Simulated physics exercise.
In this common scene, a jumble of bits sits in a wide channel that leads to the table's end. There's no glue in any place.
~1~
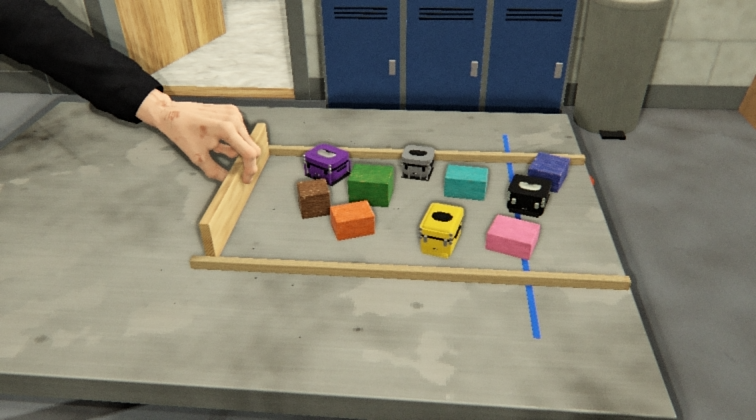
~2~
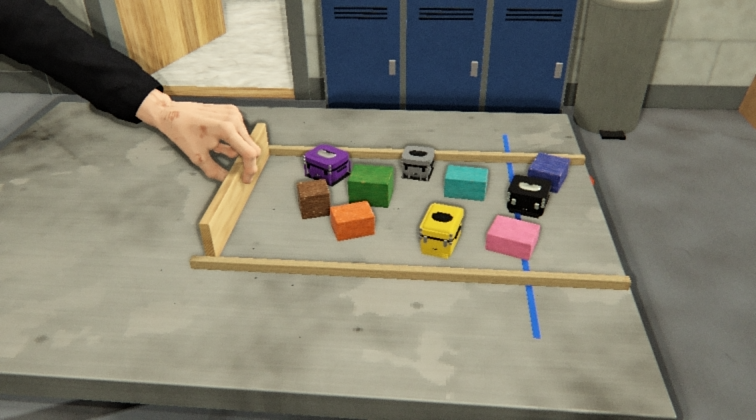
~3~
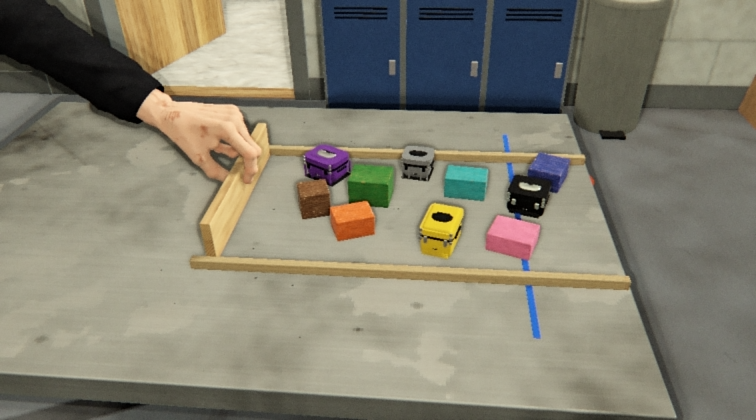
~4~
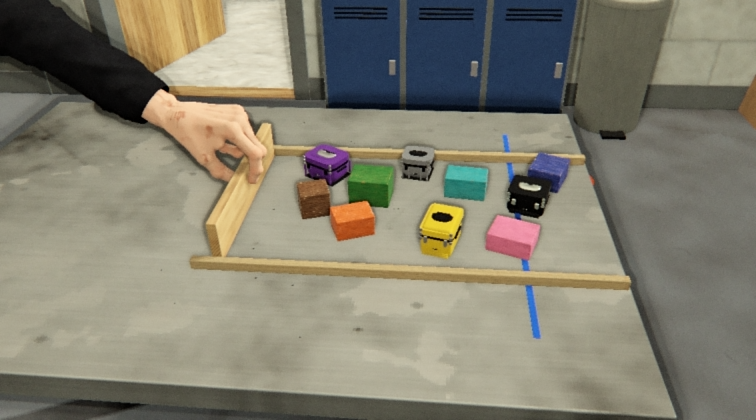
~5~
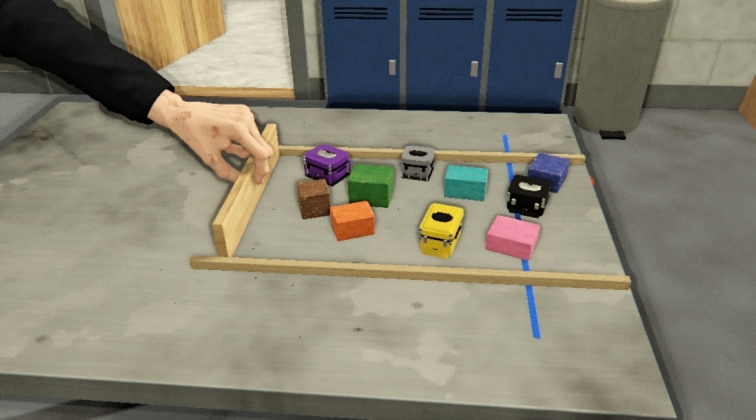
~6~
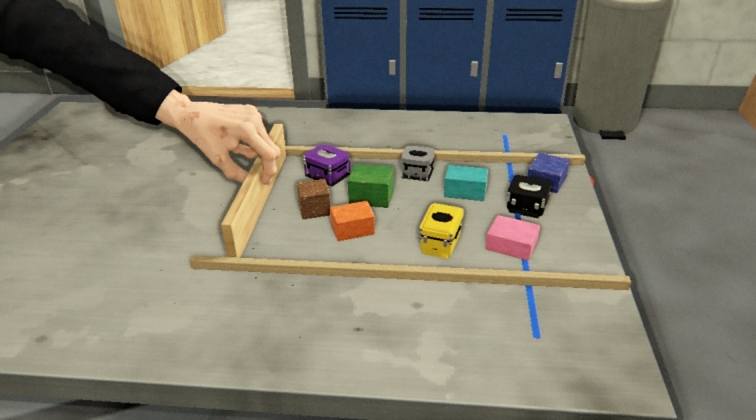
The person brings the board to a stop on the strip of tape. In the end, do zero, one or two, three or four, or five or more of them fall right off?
One or two of them do.
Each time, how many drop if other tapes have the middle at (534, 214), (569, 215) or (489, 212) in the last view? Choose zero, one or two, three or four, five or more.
Taking the places one by one, it comes to just one or two; five or over; none.
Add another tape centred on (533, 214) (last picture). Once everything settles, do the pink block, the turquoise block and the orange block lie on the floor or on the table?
The pink block tumbles off, the turquoise block does not fall, the orange block stays on.
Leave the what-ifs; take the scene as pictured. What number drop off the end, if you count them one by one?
In all, 2 of them.
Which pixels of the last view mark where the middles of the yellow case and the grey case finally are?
I'd put one close to (583, 237) and the other close to (564, 165).
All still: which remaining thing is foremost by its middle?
That's the black case.
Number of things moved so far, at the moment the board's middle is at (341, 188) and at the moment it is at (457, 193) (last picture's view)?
Respectively 3 and 10.
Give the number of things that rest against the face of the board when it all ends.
Total: 4.
Soon after, none off yet; blue block at rest near (548, 172); black case at rest near (528, 196); pink block at rest near (513, 238).
In the end, the number that fall off is one or two; gone, pink block and blue block.
